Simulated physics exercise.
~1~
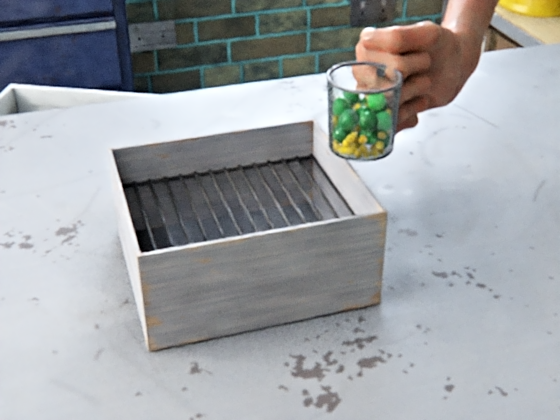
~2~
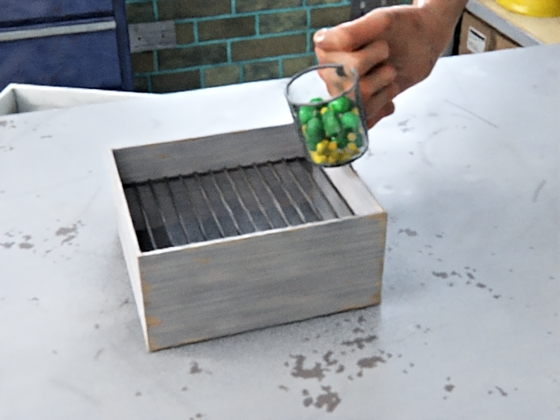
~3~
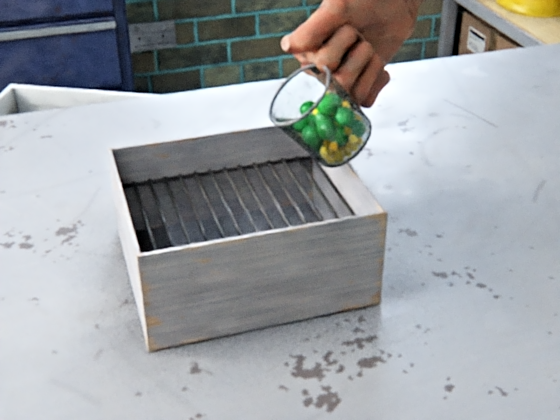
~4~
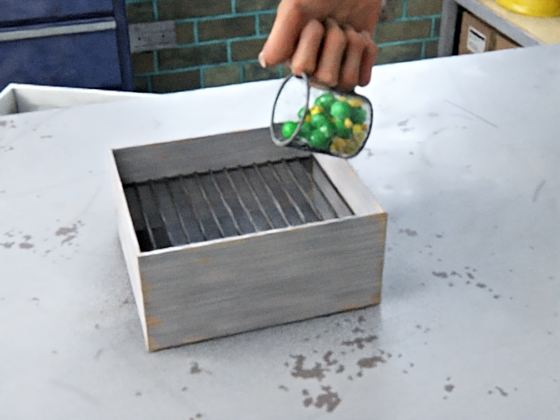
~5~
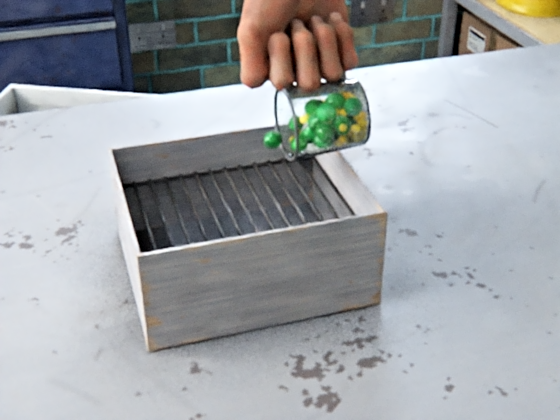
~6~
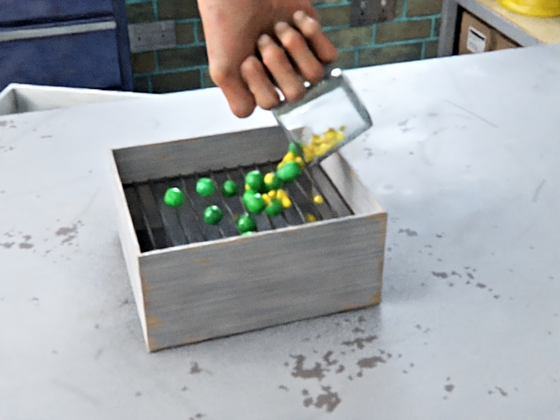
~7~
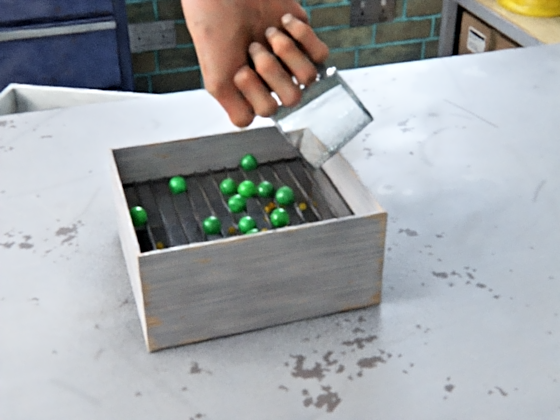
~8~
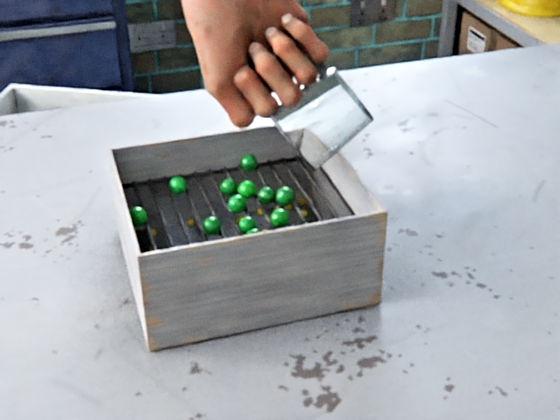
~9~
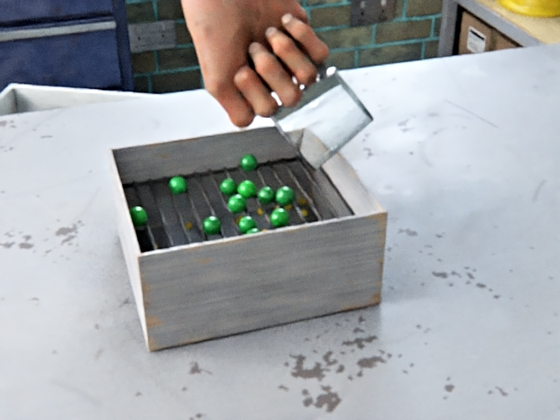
On a grey tabletop, a hand tipping green and yellow balls onto a wire rack, green staying on top, yellow dropping through.
